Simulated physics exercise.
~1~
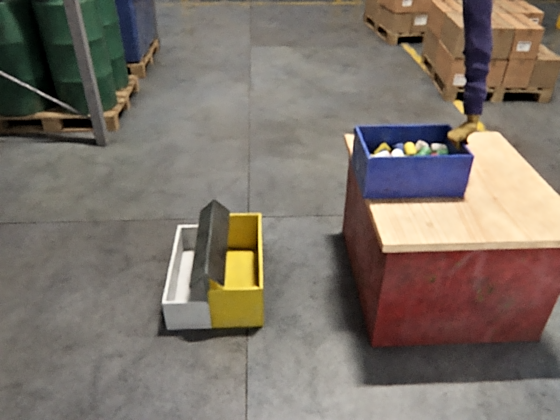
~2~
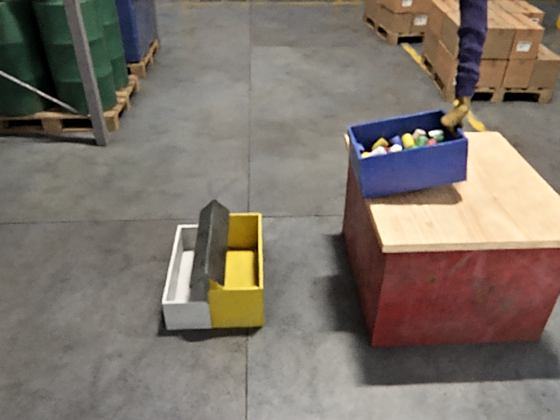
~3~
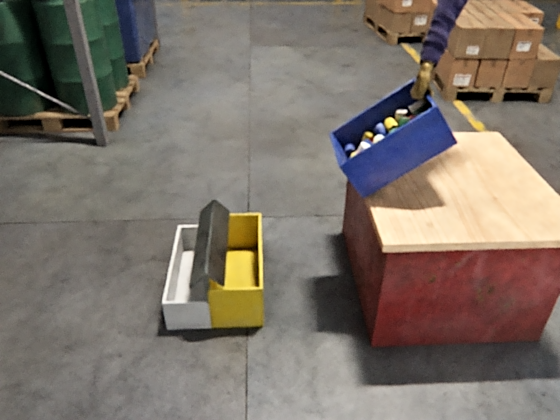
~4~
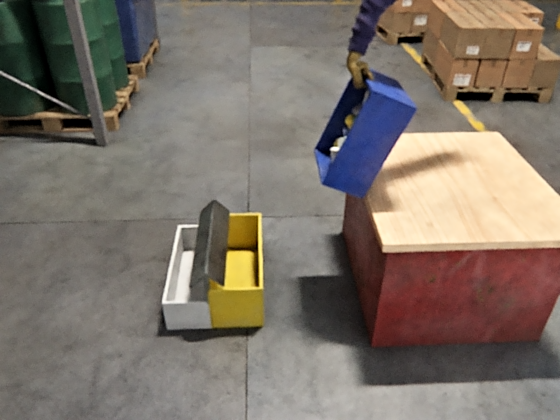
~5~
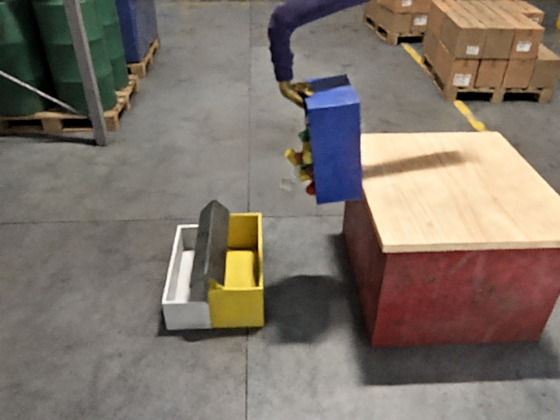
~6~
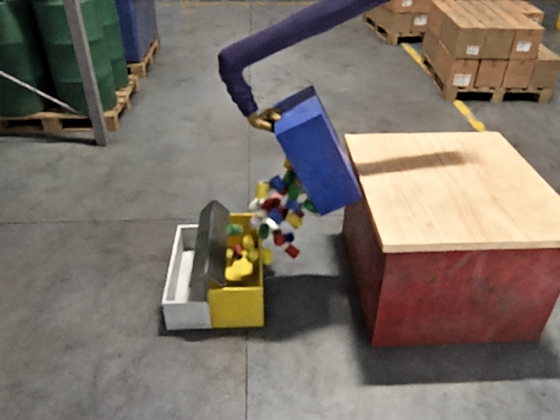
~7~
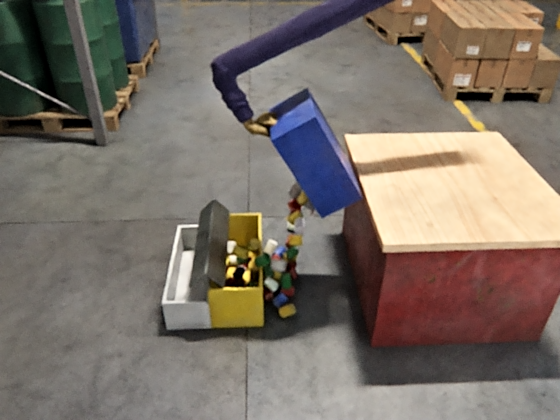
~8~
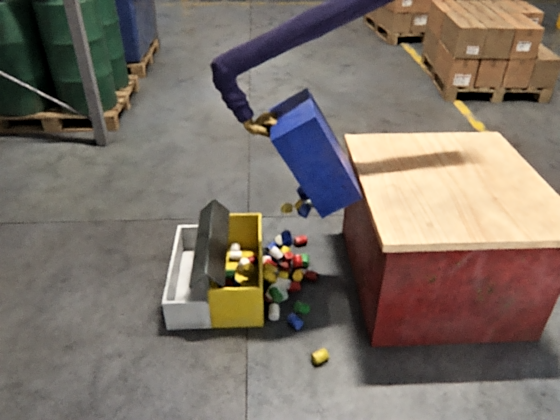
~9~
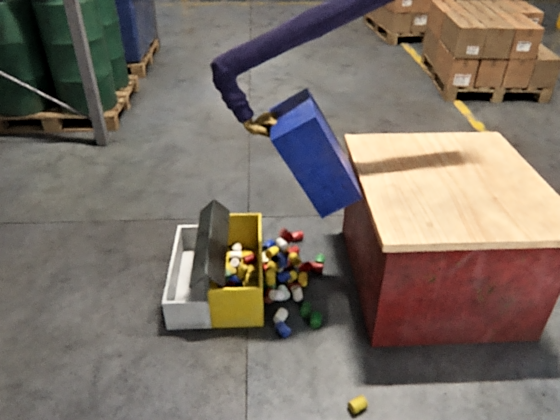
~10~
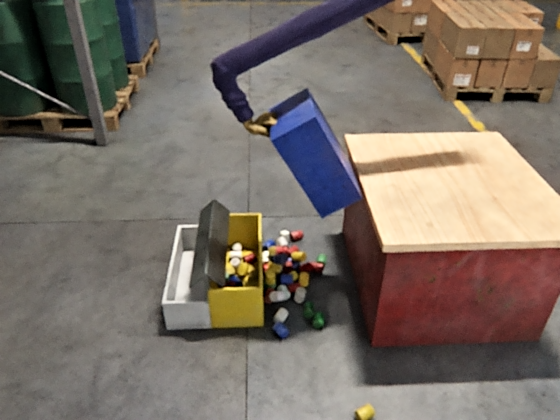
At first, a blue box full of small colorful jars sits on a red bench with a pale wooden top, held by a gloved hand in a dark sleeve. The hand lifts its far side and tips the box leftward over the bench edge, steeper and steeper. Jars then tumble out toward the yellow box on the floor, beside a white tub and a dark sloping ridge. Some land inside the yellow box, but many drop just to its right. One yellow jar rolls toward the viewer. Finally, the box hangs tilted and still, with most jars heaped on the floor and the tub empty.
